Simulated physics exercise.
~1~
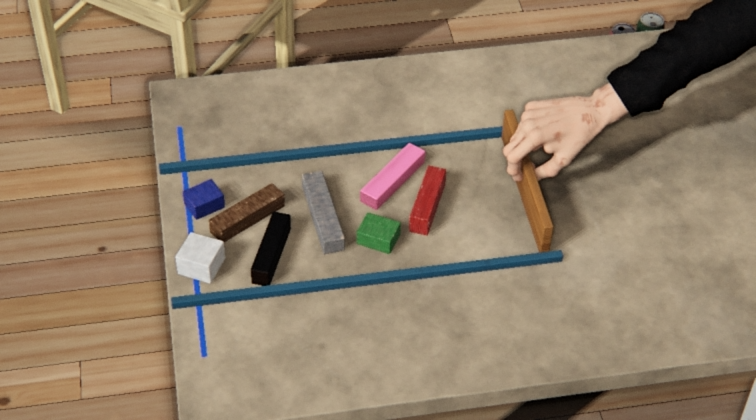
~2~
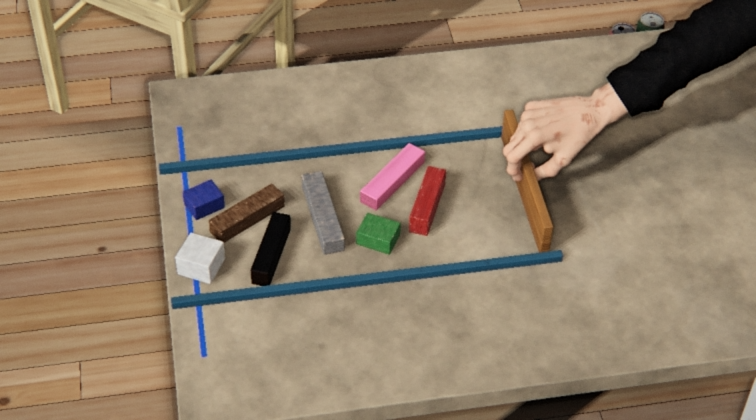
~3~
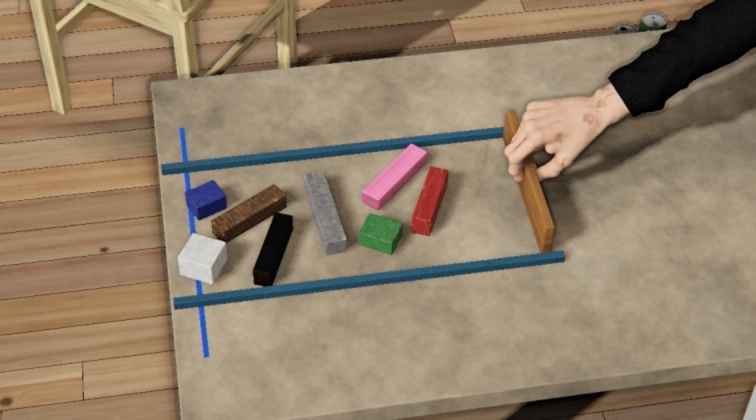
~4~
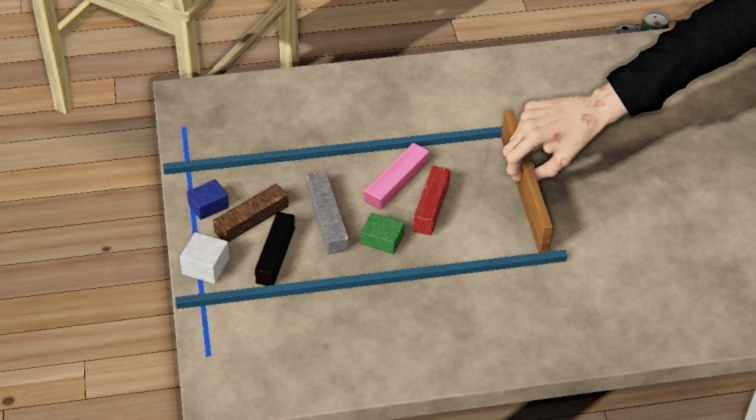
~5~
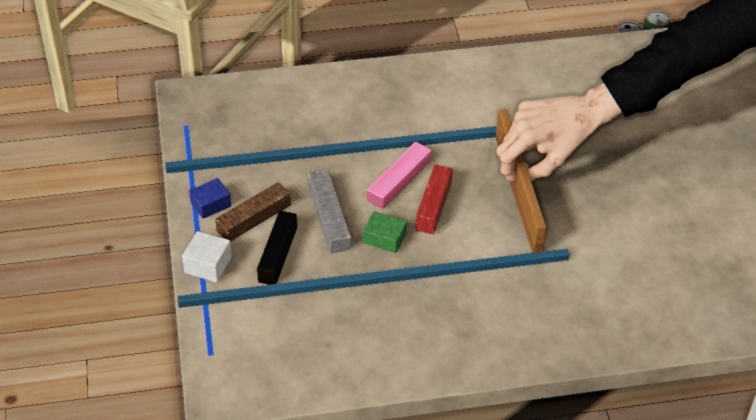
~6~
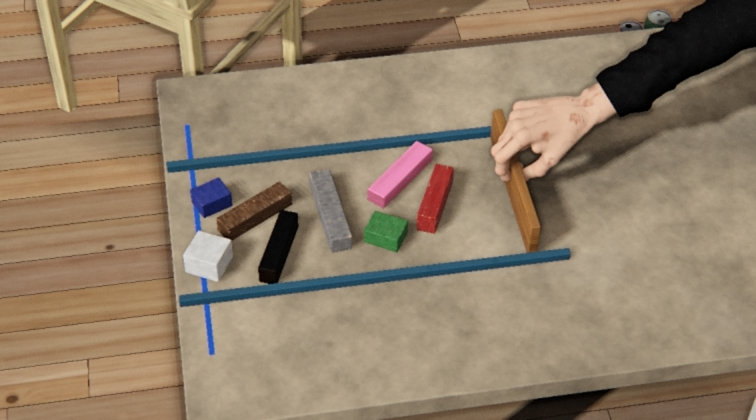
A stone-topped table stands on a wooden plank floor, seen from above at an angle, with pale wooden legs of furniture behind it. Between two blue rods lie white, blue, brown, black, grey, green, pink and red blocks, with a blue line at left and an upright board at right. A black-sleeved hand holds the board, then slides it slightly left, while the view drifts very slightly.
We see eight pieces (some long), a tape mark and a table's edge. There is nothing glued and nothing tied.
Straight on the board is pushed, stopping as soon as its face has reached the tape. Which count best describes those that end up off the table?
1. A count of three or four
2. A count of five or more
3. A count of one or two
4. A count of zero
Option 2: A count of five or more.
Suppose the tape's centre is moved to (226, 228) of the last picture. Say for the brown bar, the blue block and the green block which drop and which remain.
Well, the brown bar comes off, the blue block comes off, and the green block? It stays where it is.
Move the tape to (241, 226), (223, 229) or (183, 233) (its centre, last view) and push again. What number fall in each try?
In that order 4, 5 and 7.
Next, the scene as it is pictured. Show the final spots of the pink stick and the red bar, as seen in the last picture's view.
The pink stick stops around (168, 199); the red bar around (189, 228).
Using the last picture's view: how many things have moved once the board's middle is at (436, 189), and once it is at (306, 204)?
The first count is 2, and then it's 8.
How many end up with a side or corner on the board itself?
All in all, 2.
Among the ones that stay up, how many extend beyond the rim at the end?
The count would be 1.
Early on, none off yet; white block at rest near (208, 256); blue block at rest near (211, 198); brown bar at rest near (255, 211).
A while later, none off yet; white block travelled a little near (189, 260); blue block travelled a little near (195, 195); brown bar travelled a little near (208, 216).
Finally, the number that fall off is five or more; lost, green block, grey bar, black stick, brown bar, blue block and white block.
